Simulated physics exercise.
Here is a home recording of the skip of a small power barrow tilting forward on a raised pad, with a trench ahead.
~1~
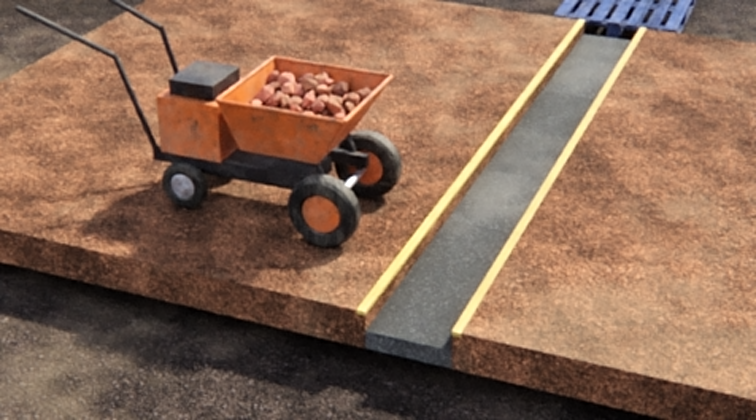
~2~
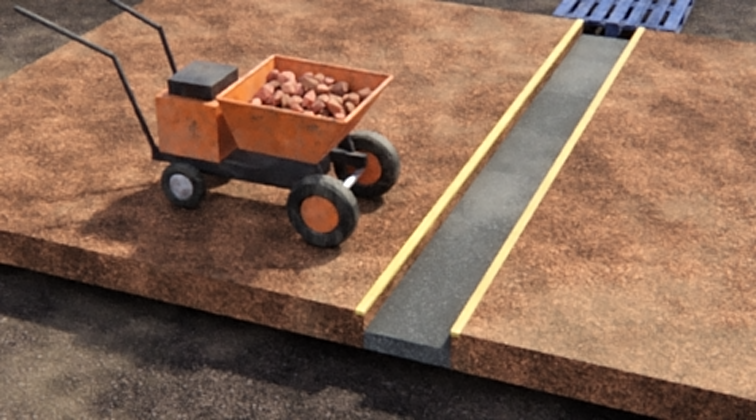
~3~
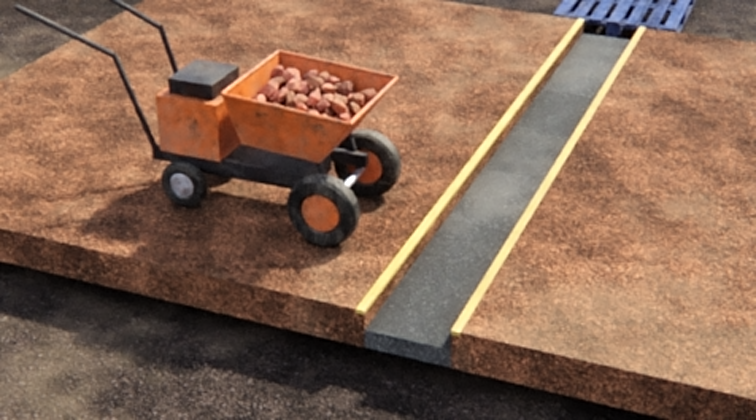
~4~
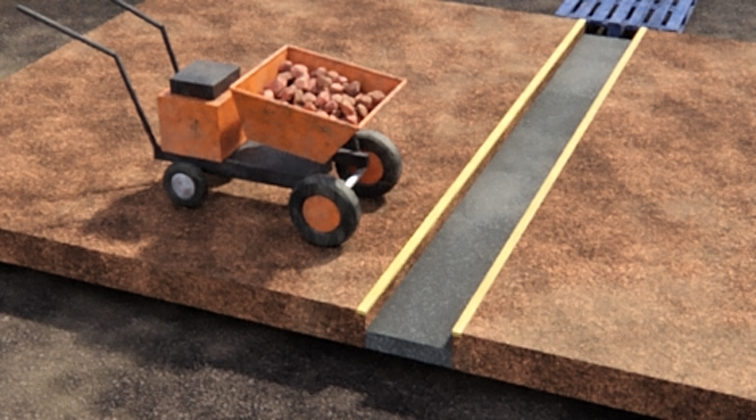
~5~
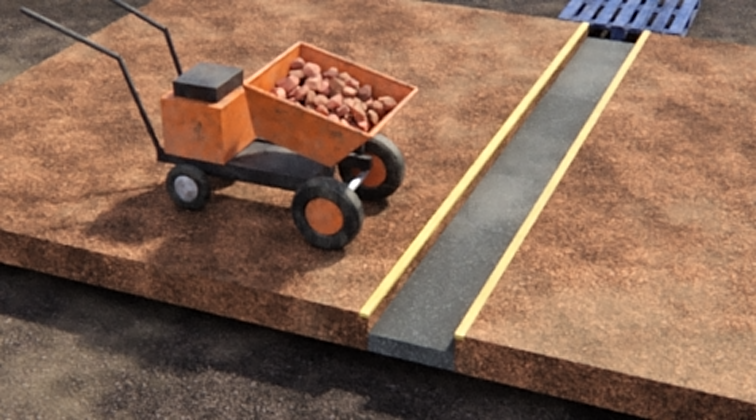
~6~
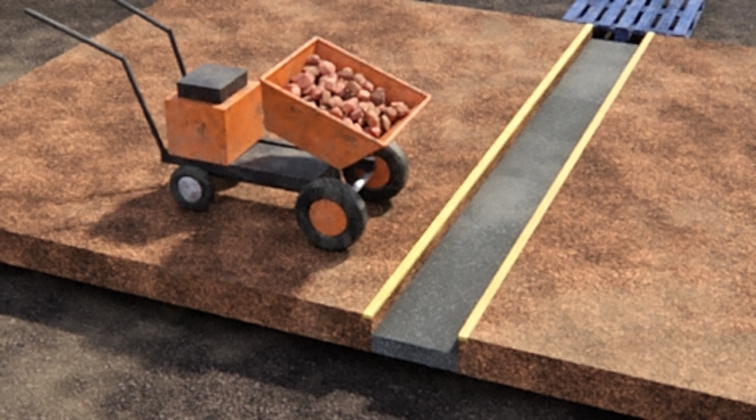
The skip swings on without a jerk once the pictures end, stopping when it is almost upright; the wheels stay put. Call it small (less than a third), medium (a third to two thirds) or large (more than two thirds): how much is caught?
Large.
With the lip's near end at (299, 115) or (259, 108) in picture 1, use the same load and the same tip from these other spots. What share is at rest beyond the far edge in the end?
In turn, around 0 per cent and 0 per cent.
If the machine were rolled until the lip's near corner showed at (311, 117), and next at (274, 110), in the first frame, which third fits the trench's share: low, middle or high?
Beyond two thirds; then between a third and two thirds.
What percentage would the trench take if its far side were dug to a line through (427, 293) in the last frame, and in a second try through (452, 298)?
The first try comes to close to 30 per cent, the next to 60 per cent.
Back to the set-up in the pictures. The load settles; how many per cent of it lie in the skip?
Result: Close to 15 per cent.
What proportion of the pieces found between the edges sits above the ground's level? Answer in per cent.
Close to 25 percent.
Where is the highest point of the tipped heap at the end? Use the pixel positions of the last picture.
Once it settles, the peak is close to (466, 233) in the last picture.
Shortly afterwards, skip tipped steeply; the whole lot in the skip.
Next, skip tipped steeply; the bulk in the skip; a little in or heaped over the trench; only a few falling.
Some moments later, skip tipped right over; near a third in the skip; near two thirds in or heaped over the trench; only a few beyond it.
In the end, skip tipped right over; a little in the skip; the bulk in or heaped over the trench; a little beyond it.
